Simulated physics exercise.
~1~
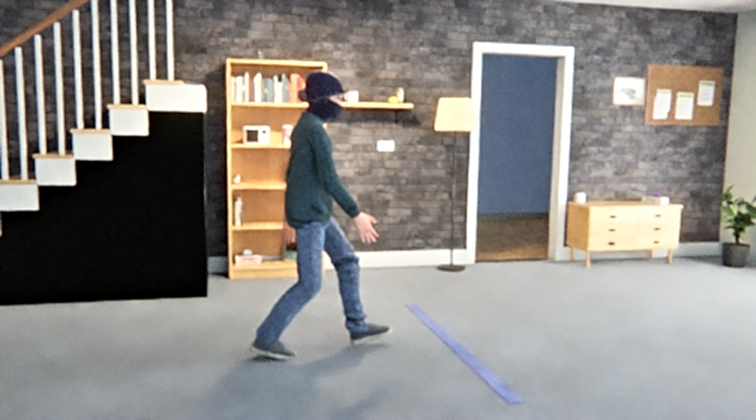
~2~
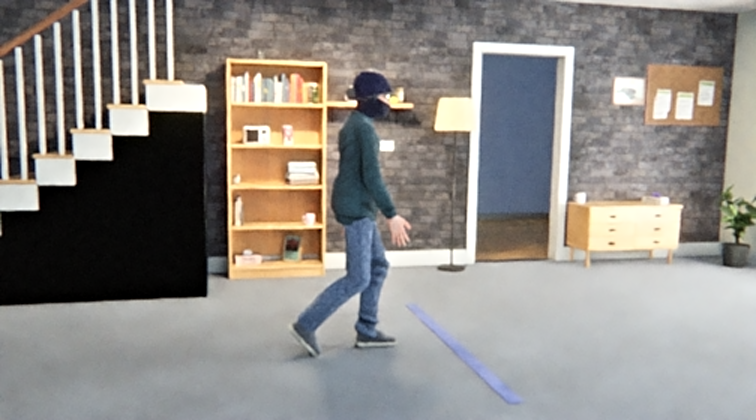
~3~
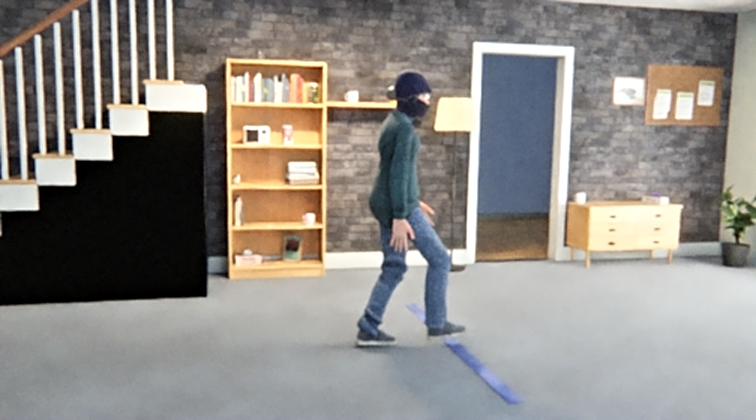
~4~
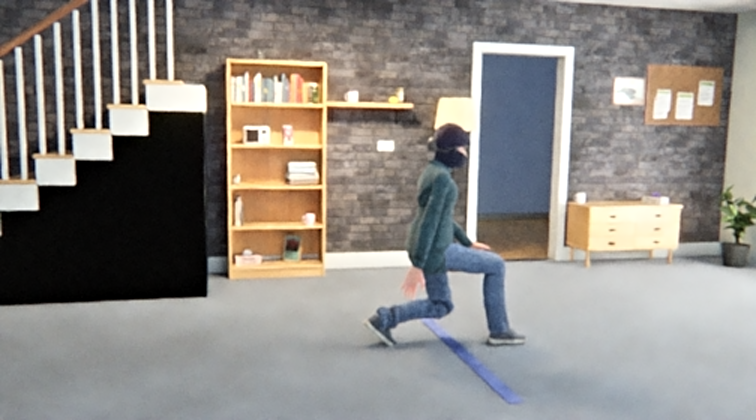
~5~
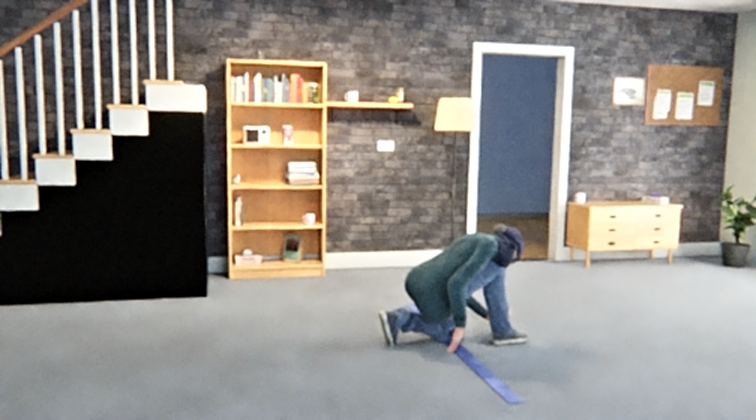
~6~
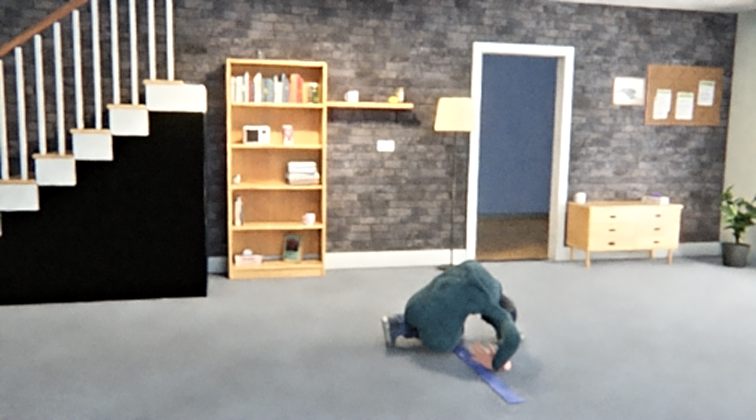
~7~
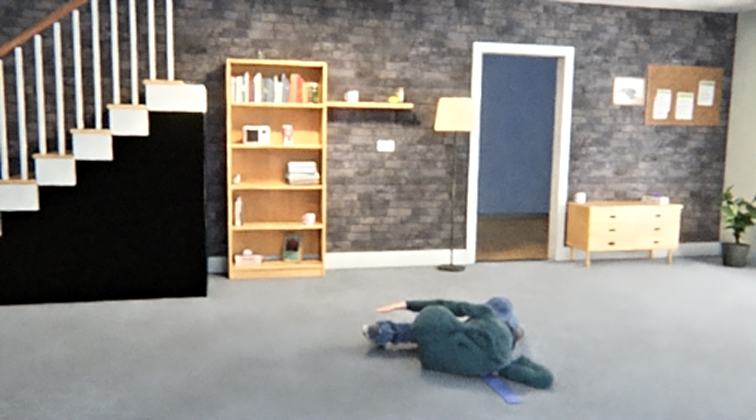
A person in a dark balaclava, green top and blue jeans walks rightward across a grey-floored room, seen from the side by a still camera. A white staircase stands at left, a wooden bookcase and floor lamp against the dark brick wall, and a doorway and low drawers to the right. Reaching the blue strip on the floor, the person sinks onto one knee, then folds forward, hands dropping to the floor. The body rolls down onto its side and ends lying low, hips short of the strip and head beyond it.
